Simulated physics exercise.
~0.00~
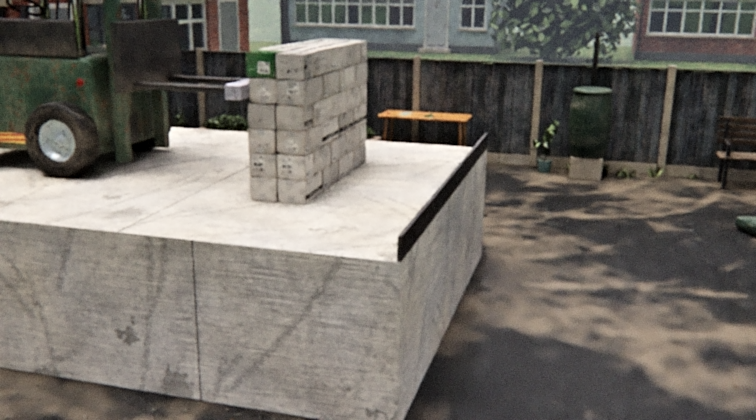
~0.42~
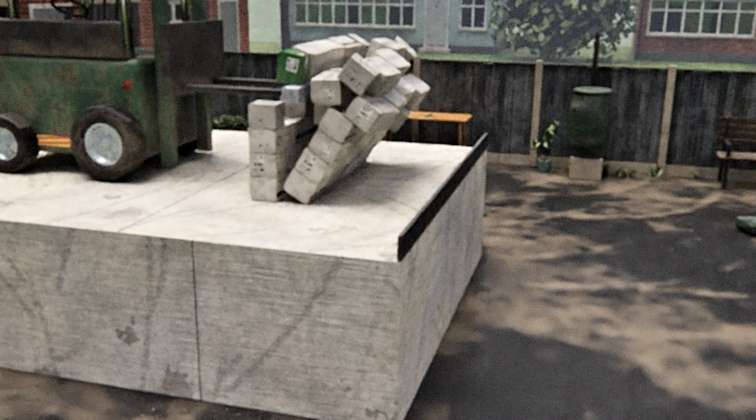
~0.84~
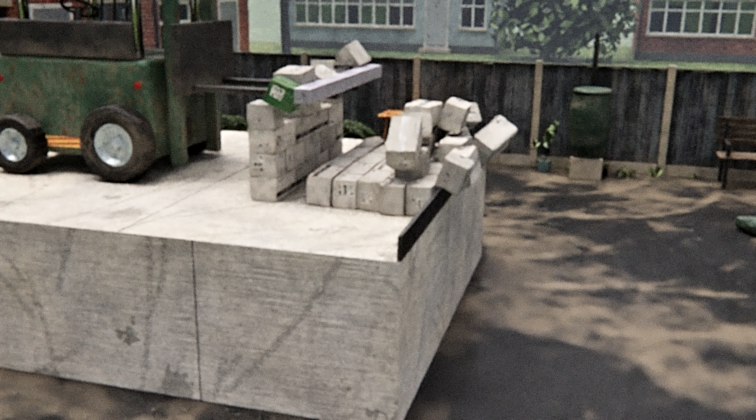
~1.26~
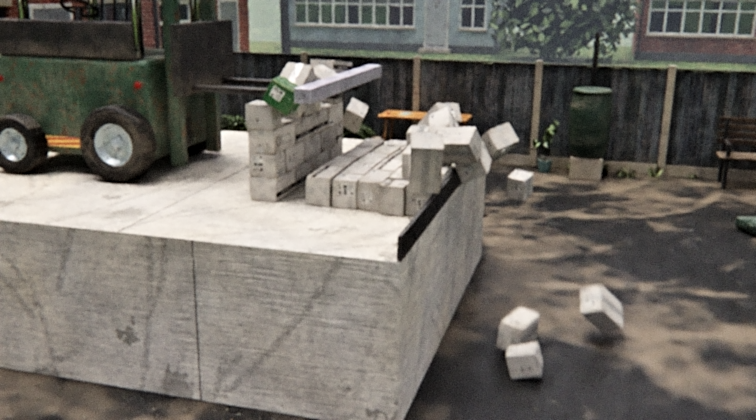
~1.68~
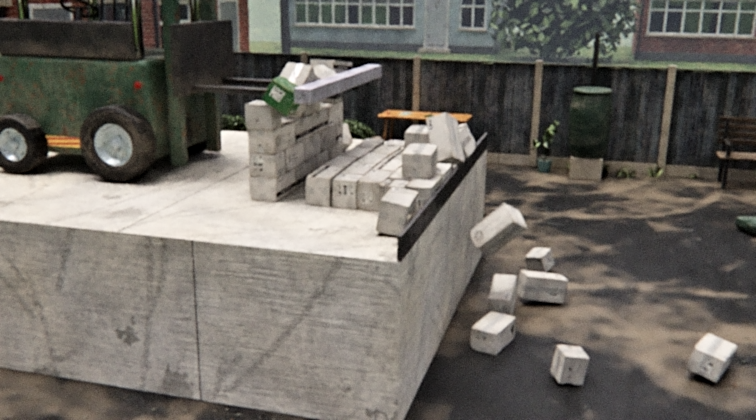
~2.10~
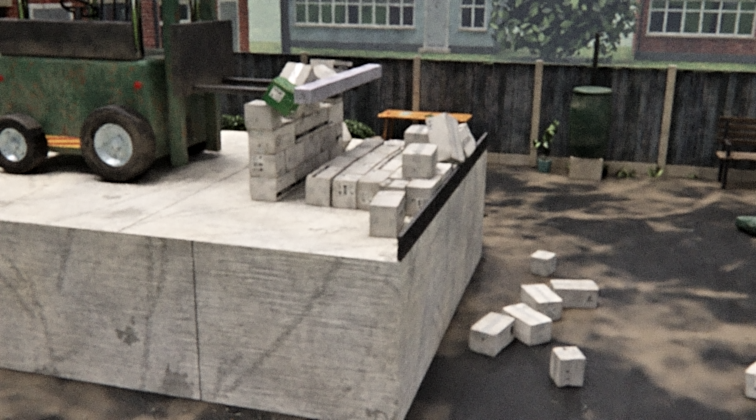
A green forklift on the left of a raised concrete deck rolls right, its forks pushing a pale beam into a neat stack of whitish parcels, one of them marked green. The upper rows lean and topple right toward the low board at the deck's edge, while the lowest part of the stack stays standing. The truck stops, with the beam and the overturned green parcel resting on what remains. Several parcels tumble over the board and scatter on the dark ground below. Most stay on the deck, some heaped against the board, and everything settles.
